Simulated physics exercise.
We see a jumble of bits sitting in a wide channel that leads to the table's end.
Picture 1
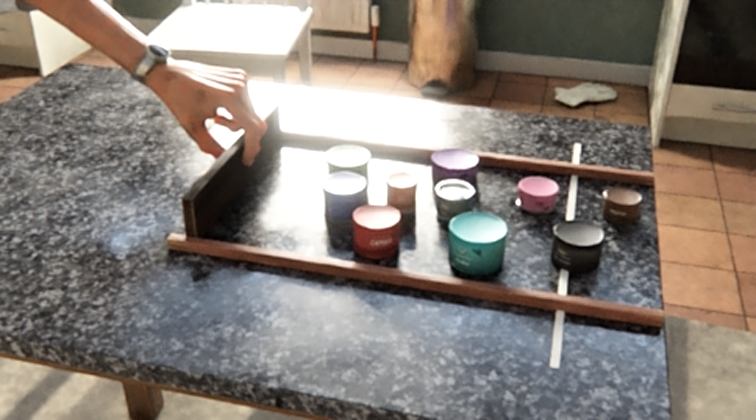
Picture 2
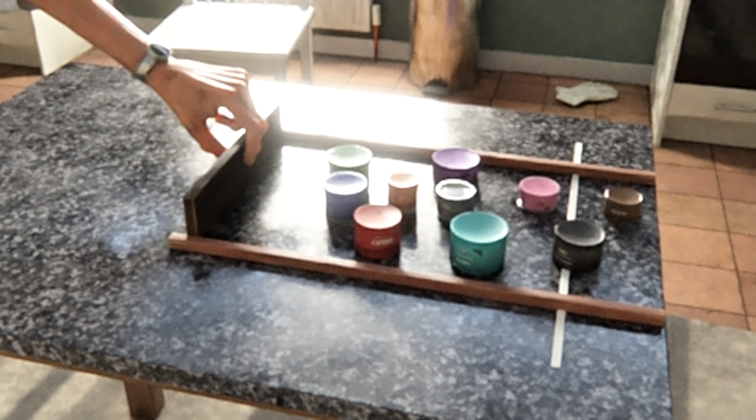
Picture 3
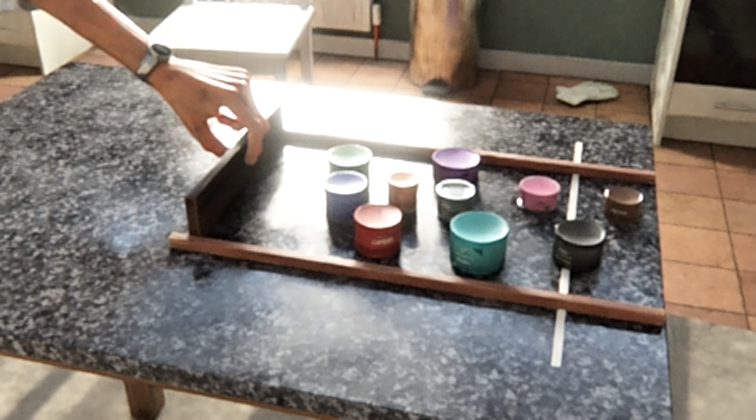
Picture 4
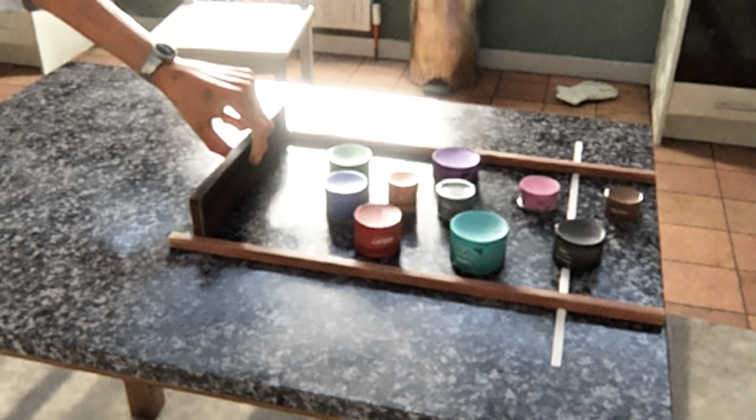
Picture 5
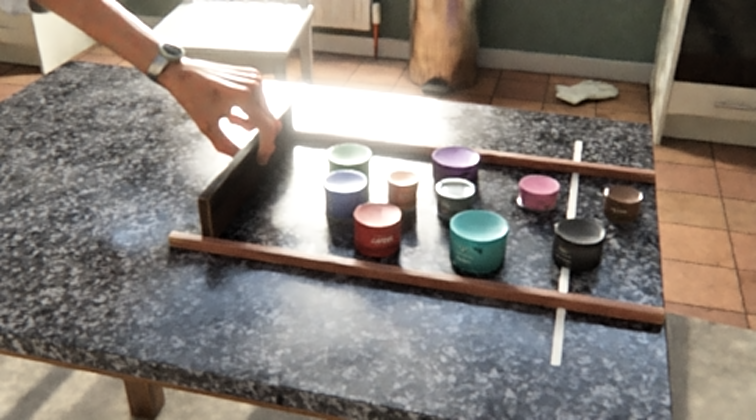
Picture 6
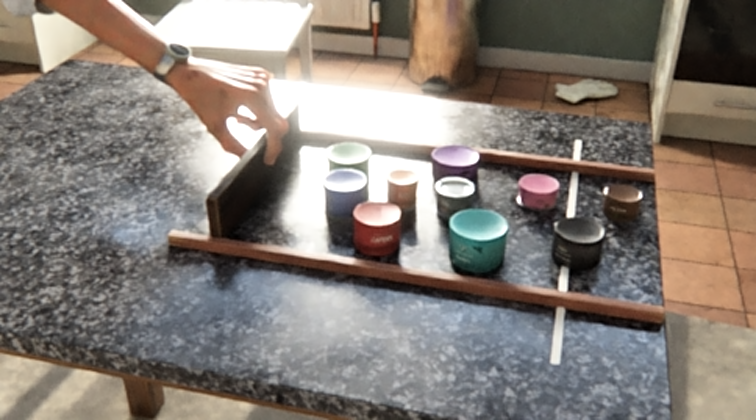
A hand wearing a watch held a dark board upright on a speckled table and slid it slightly to the right toward a group of colourful tubs, which all stayed still between two wooden strips.
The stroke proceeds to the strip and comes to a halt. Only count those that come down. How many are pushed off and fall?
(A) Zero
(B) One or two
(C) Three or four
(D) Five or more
The answer is B.
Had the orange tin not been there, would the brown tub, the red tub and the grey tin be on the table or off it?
In that case the brown tub goes off the edge, the red tub stays where it is, the grey tin stays where it is.
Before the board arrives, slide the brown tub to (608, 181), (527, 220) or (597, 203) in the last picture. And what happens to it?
Taking the places in the order given: It holds firm, it holds firm, it drops.
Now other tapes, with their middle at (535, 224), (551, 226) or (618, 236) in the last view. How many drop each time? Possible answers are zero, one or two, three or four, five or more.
Lab note - count at each of the three spots: Zero; 1 or 2; 5 or more.
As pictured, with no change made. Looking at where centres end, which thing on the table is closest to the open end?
Black tub ends nearest.
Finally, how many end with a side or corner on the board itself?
It's 5 of them.
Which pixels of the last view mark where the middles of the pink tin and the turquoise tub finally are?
The first sits around (641, 206), while the other sits around (647, 272).
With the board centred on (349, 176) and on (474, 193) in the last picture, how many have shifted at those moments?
In order, the tallies are 2 and 9.
Soon after, none off yet; brown tub at rest near (622, 203); black tub at rest near (578, 243); pink tin at rest near (538, 192).
In the end, the number that fall off is one or two; gone, brown tub.
